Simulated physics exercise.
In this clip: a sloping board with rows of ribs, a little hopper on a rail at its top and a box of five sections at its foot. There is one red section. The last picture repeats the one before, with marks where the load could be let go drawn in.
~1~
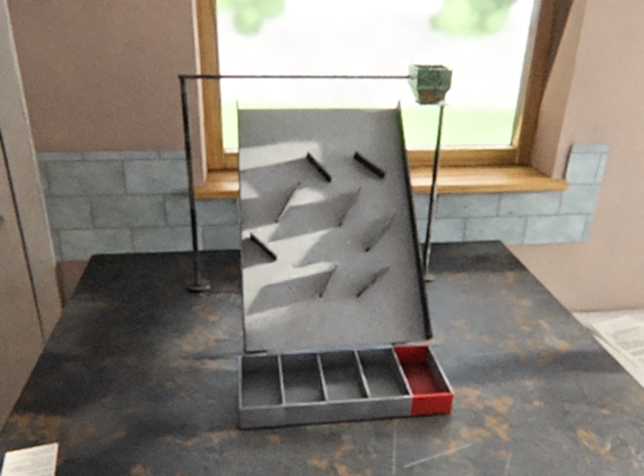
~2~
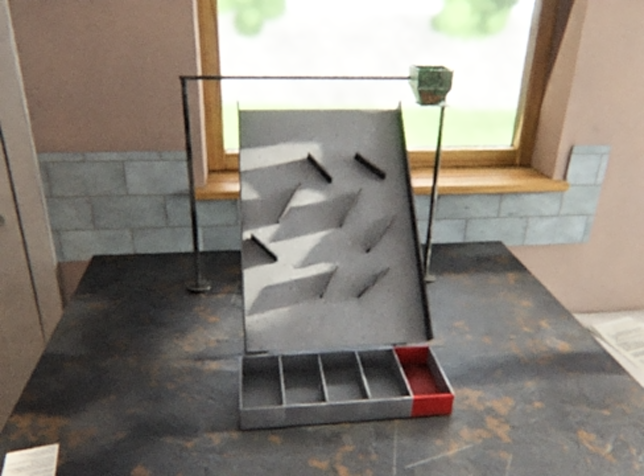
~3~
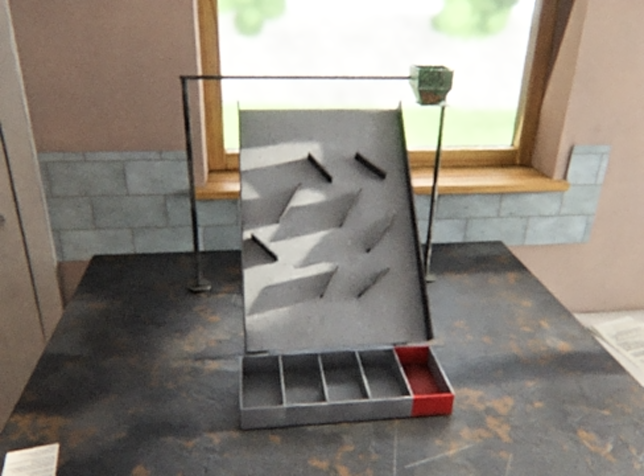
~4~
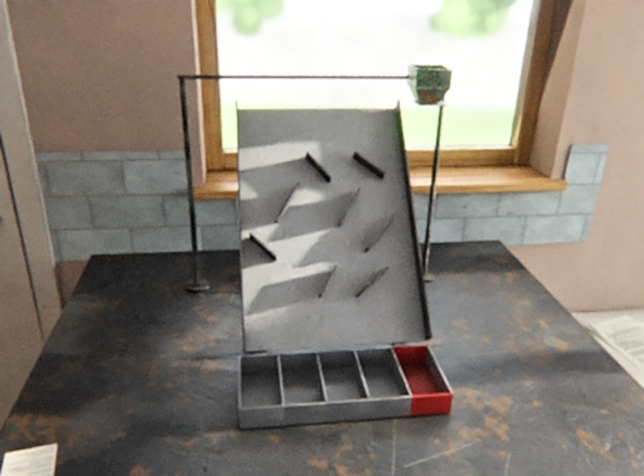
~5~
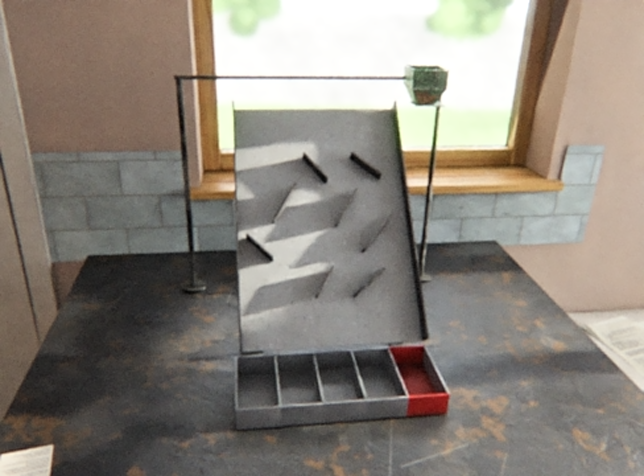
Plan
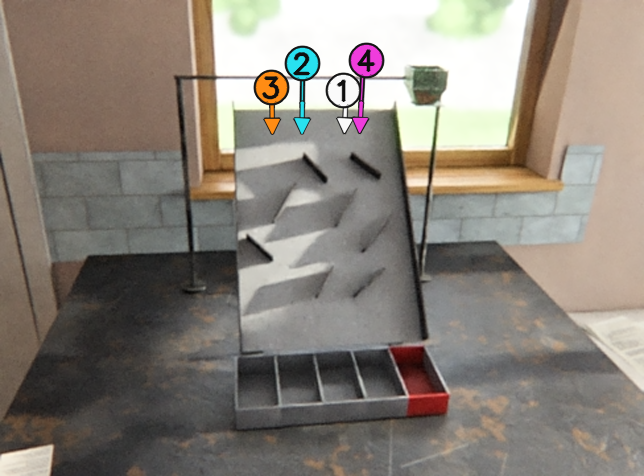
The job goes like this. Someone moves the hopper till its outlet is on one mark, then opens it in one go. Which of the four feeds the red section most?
Mark 4.
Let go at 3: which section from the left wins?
The second from the left.
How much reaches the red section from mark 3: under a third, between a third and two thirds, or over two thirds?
It is under a third.
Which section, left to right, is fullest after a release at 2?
The second from the left.
On the marked copy, mark 1 meets the board at (344, 127); mark 2 meets the board at (302, 128); mark 3 meets the board at (272, 128); mark 4 meets the board at (359, 127).
With 1, roughly a quarter in the red section, roughly half in other sections, roughly a quarter outside the box.
With 2, not one piece in the red section, almost all in other sections, about a tenth outside the box.
With 3, not one piece in the red section, almost all in other sections.
With 4, roughly half in the red section, about a tenth in other sections, roughly a third outside the box.
